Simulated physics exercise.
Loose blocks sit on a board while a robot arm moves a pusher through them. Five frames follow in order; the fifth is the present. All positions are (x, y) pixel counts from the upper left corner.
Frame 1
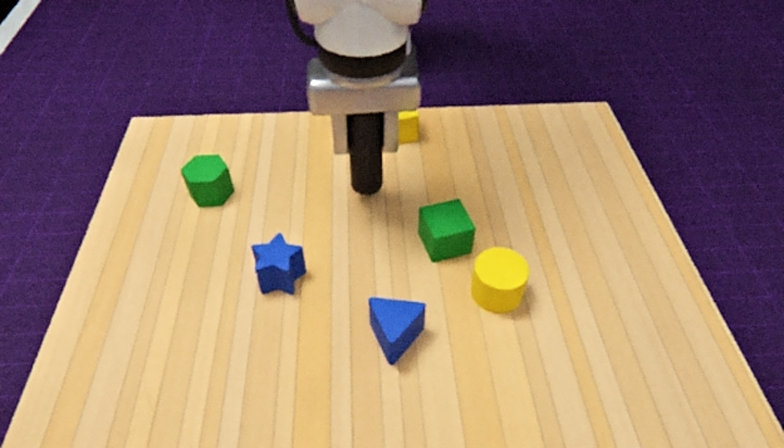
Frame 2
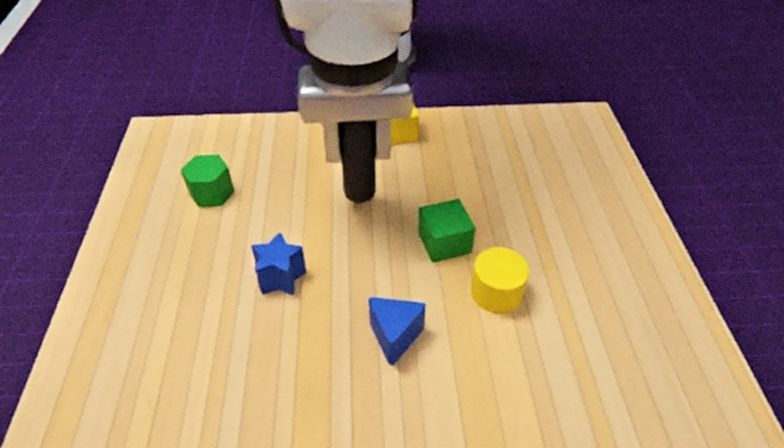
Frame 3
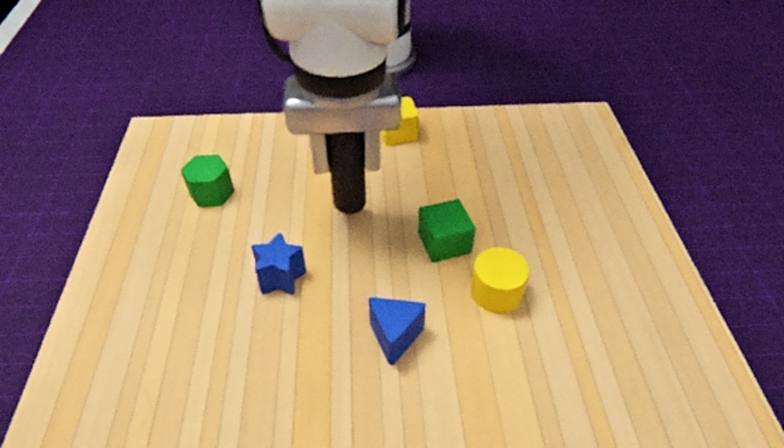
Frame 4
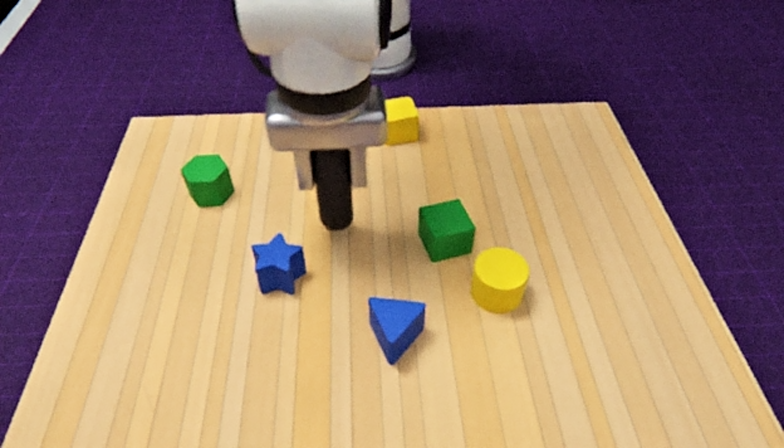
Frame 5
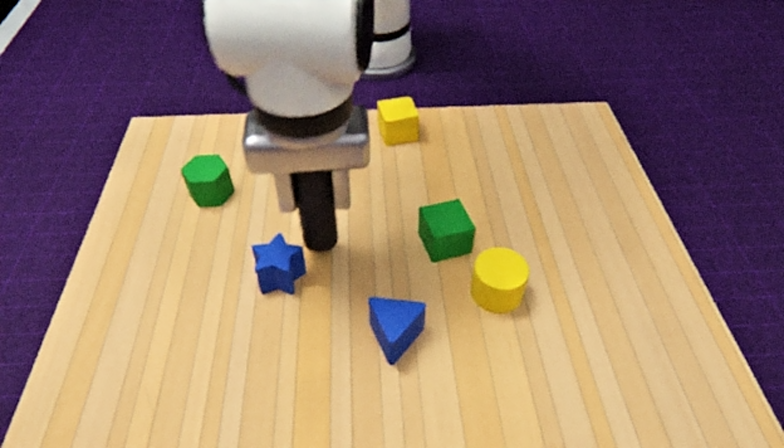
The robot arm moved its black pusher a short way down and left across the wooden board, drawing closer to the blue star, while the green, yellow and blue blocks all stayed still.
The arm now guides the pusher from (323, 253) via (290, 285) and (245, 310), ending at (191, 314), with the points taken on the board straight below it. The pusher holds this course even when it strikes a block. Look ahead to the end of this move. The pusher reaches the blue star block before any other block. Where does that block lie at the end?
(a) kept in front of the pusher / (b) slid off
My answer is option a.
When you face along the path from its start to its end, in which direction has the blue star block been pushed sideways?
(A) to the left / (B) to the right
Option B.
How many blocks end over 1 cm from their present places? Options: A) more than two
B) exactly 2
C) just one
(C)
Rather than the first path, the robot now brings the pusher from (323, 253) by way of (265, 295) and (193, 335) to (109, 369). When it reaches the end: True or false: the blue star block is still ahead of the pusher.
The statement is correct.
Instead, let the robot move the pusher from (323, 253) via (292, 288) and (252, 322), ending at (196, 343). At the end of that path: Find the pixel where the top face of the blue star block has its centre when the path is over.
So, by the moment the path ends, you'll find the top centre of the blue star block at (204, 281).
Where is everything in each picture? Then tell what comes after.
Tip of the pusher (367, 186), middles of tops, blue star block (275, 252), in the first picture.
Pusher (360, 193), nothing pushed, in the second picture.
Pusher (350, 204), nothing pushed, in the third picture.
Pusher (337, 220), nothing pushed, in the fourth picture.
Pusher (321, 241), blue star block (275, 252), in the fifth picture.
On the path given first. One third of the way, pusher (287, 273); blue star block (247, 269), turned 35° clockwise.
Two thirds of the way, pusher (240, 298); blue star block (197, 288), turned 45° clockwise.
At the end, pusher (186, 302); blue star block (141, 292), turned 45° clockwise.
